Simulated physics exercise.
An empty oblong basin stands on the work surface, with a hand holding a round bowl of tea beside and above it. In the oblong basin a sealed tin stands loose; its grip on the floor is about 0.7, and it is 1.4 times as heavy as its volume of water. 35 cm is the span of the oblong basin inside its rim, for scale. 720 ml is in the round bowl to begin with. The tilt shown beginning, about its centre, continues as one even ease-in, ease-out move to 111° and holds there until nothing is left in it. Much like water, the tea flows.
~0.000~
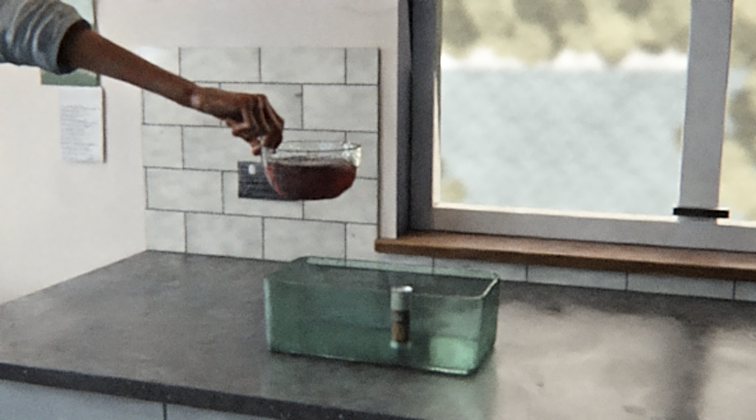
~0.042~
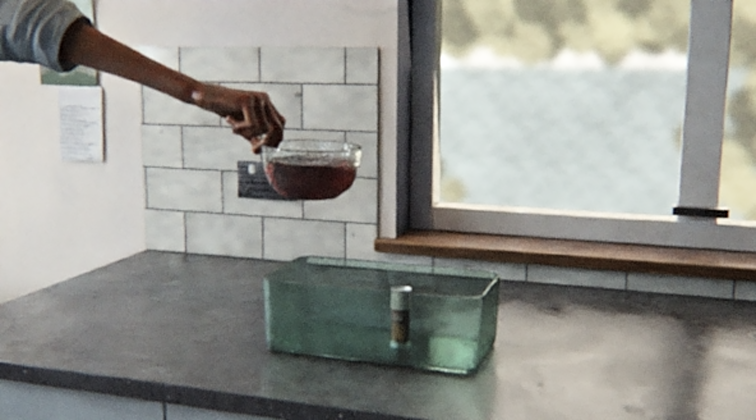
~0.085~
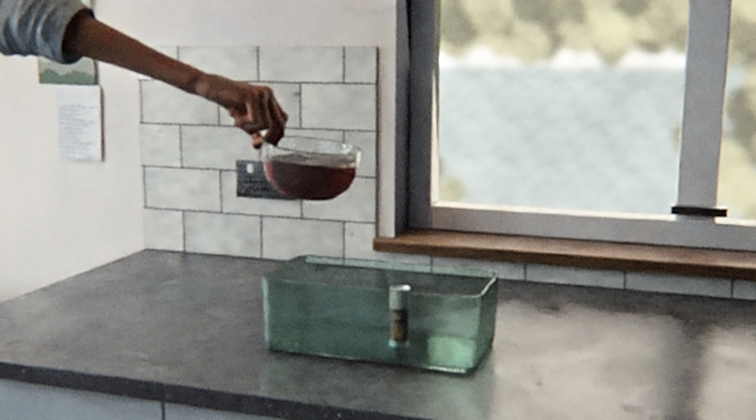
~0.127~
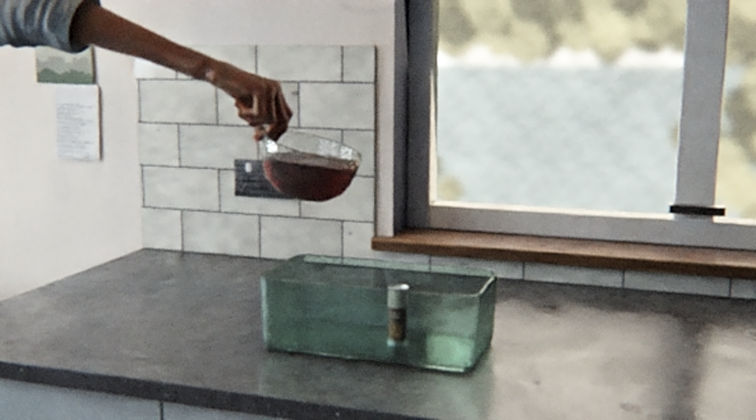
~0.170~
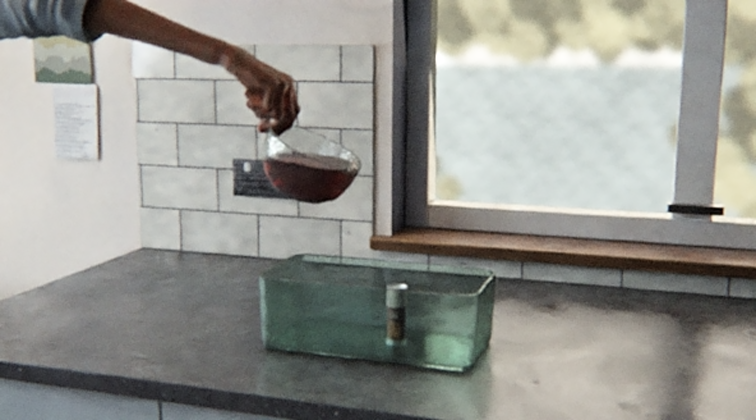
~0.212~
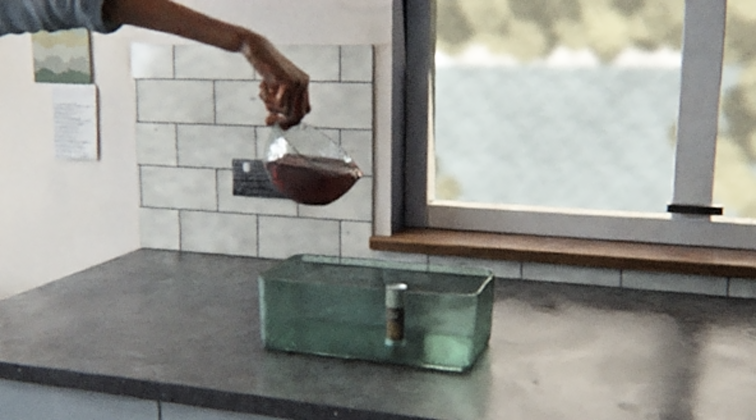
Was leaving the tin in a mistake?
It's down.
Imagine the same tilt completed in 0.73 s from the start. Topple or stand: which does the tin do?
Result: Tin upright.
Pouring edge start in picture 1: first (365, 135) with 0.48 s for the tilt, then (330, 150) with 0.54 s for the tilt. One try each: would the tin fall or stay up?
Run one: It tumbles. Run two: It does not tip.
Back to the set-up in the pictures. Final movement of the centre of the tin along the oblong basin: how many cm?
7.0 cm.
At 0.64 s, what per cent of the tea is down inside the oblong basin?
I reckon close to 94 per cent.
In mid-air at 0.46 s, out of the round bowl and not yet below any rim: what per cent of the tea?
Around 52 in a hundred.
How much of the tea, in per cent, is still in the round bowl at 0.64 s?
Near 0 percent, more or less.
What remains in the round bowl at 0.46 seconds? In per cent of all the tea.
Still held: Roughly 14 % of the total.
Then, 0.46 s in, the tilt is 105° and 13 per cent is still to pour; the tin stands where it began.
Then, 0.64 s in, the tilt is 111° and 0 per cent is still to pour; the tin leans 14°.
Then, 0.83 s in, the tilt is 111° and 0 per cent is still to pour; the tin lies on its side.
Then, 1.04 s in, the tilt is 111° and 0 per cent is still to pour; the tin lies on its side.
Finally, the tin lies on its side.
